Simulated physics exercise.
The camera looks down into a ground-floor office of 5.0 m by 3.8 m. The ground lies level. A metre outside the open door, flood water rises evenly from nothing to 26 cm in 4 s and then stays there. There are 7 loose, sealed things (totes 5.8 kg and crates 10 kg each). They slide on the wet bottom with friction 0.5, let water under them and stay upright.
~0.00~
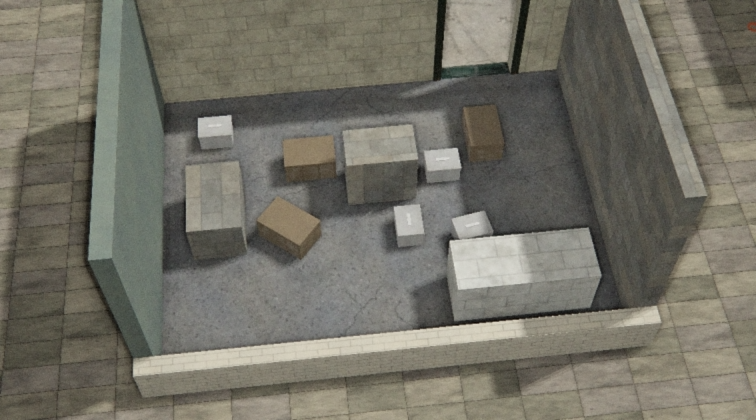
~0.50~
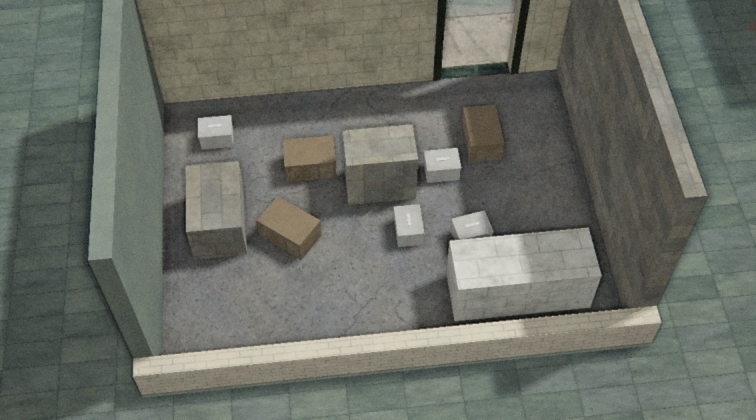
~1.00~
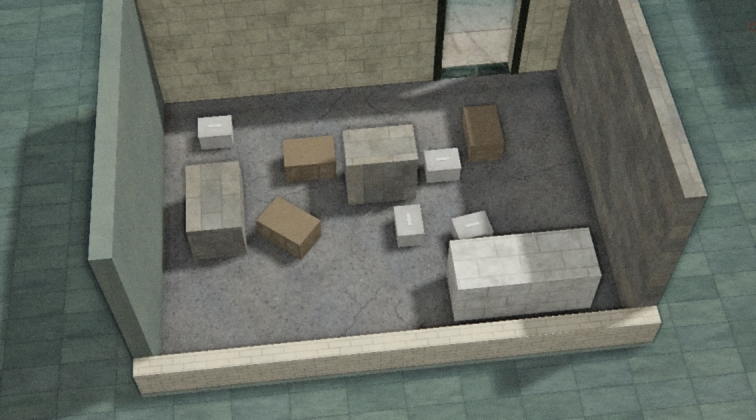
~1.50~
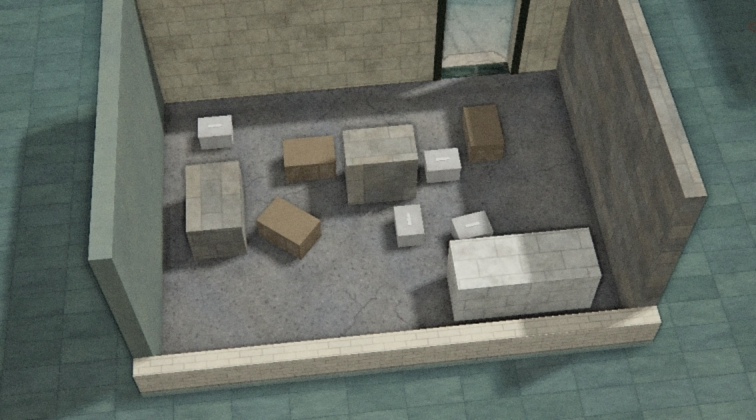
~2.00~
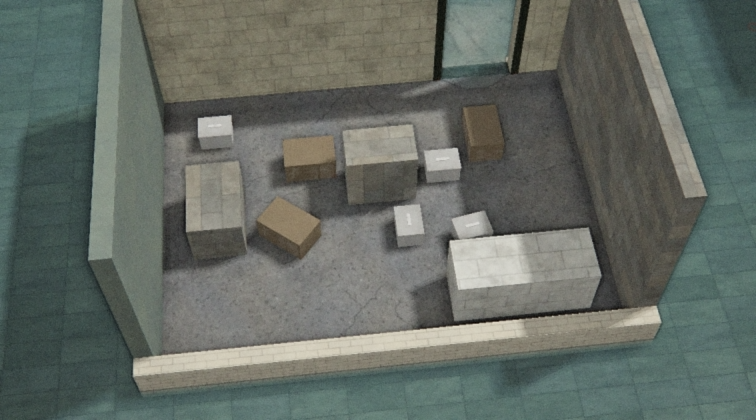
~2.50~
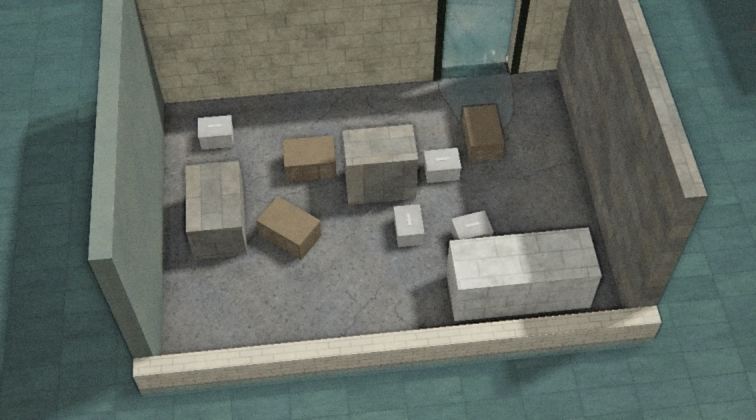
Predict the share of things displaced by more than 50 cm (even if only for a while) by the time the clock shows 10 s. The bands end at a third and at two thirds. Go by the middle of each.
Share: From one to two thirds.
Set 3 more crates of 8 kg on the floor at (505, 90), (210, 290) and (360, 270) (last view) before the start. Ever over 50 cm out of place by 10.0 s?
In turn: More, under, more.
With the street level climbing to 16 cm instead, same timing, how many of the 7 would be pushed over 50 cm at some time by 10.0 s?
Then 3.
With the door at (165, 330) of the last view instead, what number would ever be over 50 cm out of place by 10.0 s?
In that case 5 of them.
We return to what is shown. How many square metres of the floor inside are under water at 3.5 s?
Roughly 3.5 m2.
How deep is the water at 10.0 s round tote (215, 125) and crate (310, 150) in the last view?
About 3 and 3 cm.
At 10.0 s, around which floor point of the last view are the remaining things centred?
At about (250, 235).
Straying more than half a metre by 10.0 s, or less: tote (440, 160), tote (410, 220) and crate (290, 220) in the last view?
In turn: Over, past it, less.
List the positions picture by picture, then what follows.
A tote at (472, 225) rests on the ground; a tote at (409, 220) rests on the ground; water covers 0.0 m2; 0 of 7 have shifted, in the first picture.
A tote at (472, 225), on the bottom; a tote at (409, 220), on the bottom; water covers 0.0 m2; 0 of 7 have shifted, in the second picture.
A tote at (472, 225), on the bottom; a tote at (409, 220), on the bottom; 0.0 m2 under water; 0 of 7 have shifted, in the third picture.
A tote at (472, 225), on the bottom; a tote at (409, 220) rests on the ground; water covers 0.0 m2; 0 of 7 have shifted, in the fourth picture.
A tote at (472, 225) rests on the ground; a tote at (409, 220) rests on the ground; 0.1 m2 under water; 0 of 7 have shifted, in the fifth picture.
A tote at (472, 225) rests on the ground; a tote at (409, 220), on the bottom; 0.6 m2 under water; 0 of 7 have shifted, in the sixth picture.
After 3.5 s 0 of 7 are over 50 cm from their spots; 0 afloat.
After 4.5 s 2 of 7 are over 50 cm from their spots; 0 afloat.
After 7.0 s 4 of 7 are over 50 cm from their spots; 2 afloat.
After 10.0 s 4 of 7 are over 50 cm from their spots, and 4 have been at some point; 4 afloat.
